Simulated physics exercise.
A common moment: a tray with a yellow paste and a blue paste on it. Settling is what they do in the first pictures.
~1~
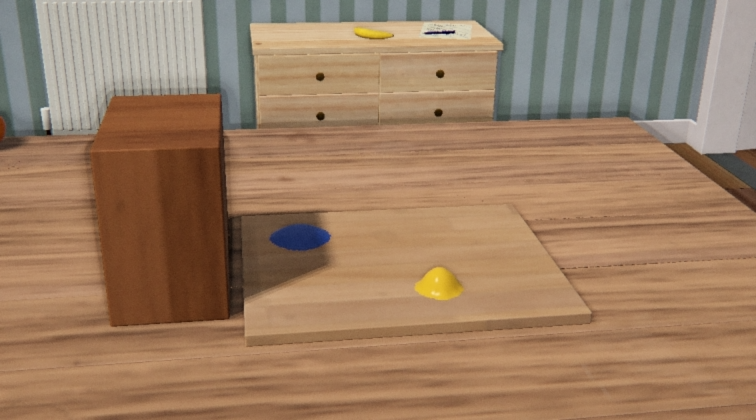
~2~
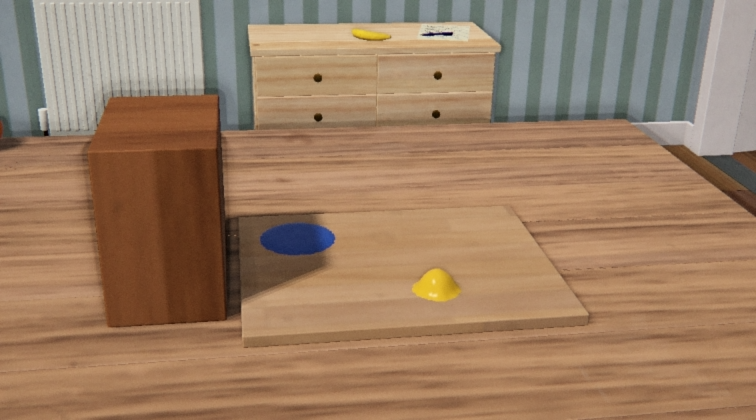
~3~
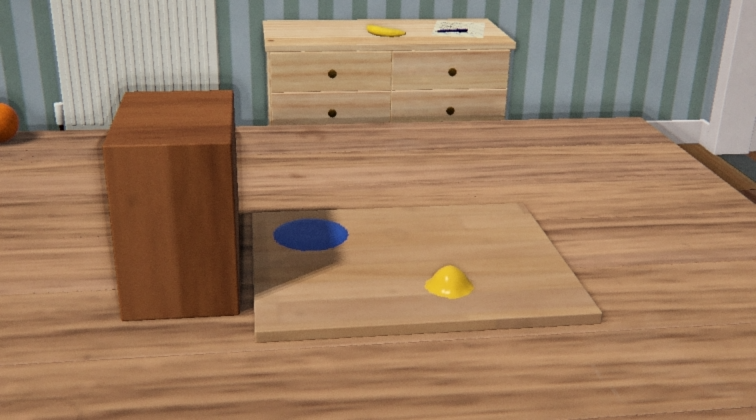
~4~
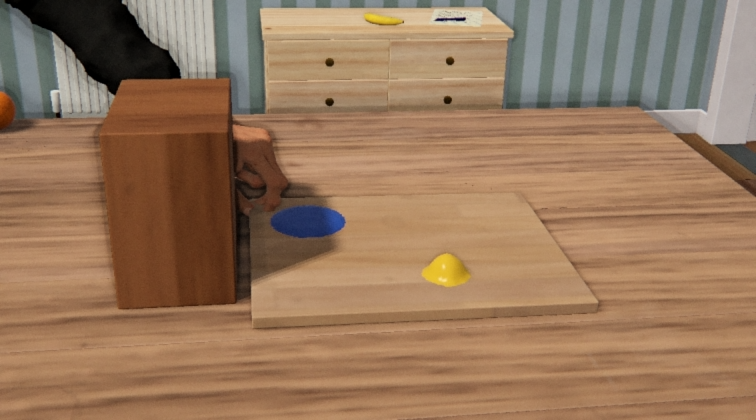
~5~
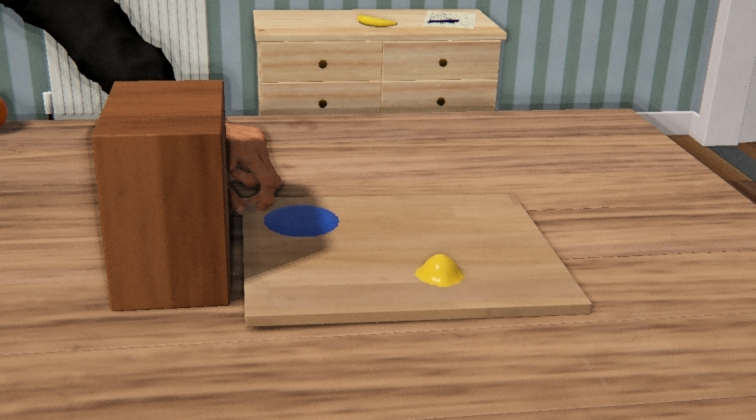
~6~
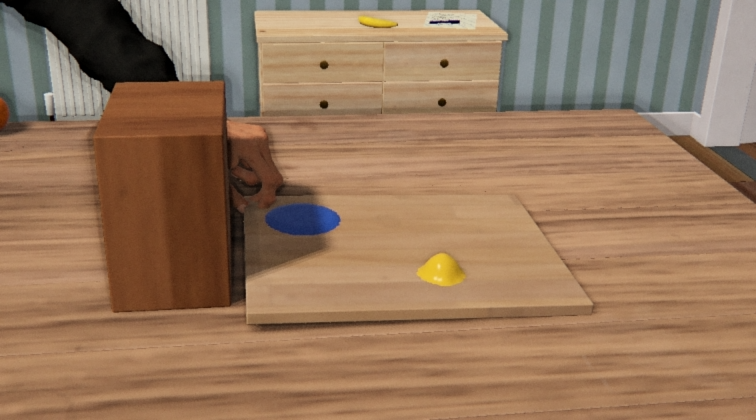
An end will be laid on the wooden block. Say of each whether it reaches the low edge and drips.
Note - yellow paste: It does not leave; blue paste: It does not leave.
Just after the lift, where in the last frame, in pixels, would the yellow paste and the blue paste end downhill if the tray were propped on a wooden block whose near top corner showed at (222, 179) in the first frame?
First about (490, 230), second about (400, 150).
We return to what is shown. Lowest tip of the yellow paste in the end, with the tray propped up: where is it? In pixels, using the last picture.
My estimate is around pixel (496, 216) of the last view.
A moment on, slope about 36°; the yellow paste has not moved; the blue paste has crept down a long way.
Further on, the yellow paste has not moved; the blue paste has crept down a long way.
When it is over, slope about 36°; the yellow paste has not moved; the blue paste has crept down a long way.
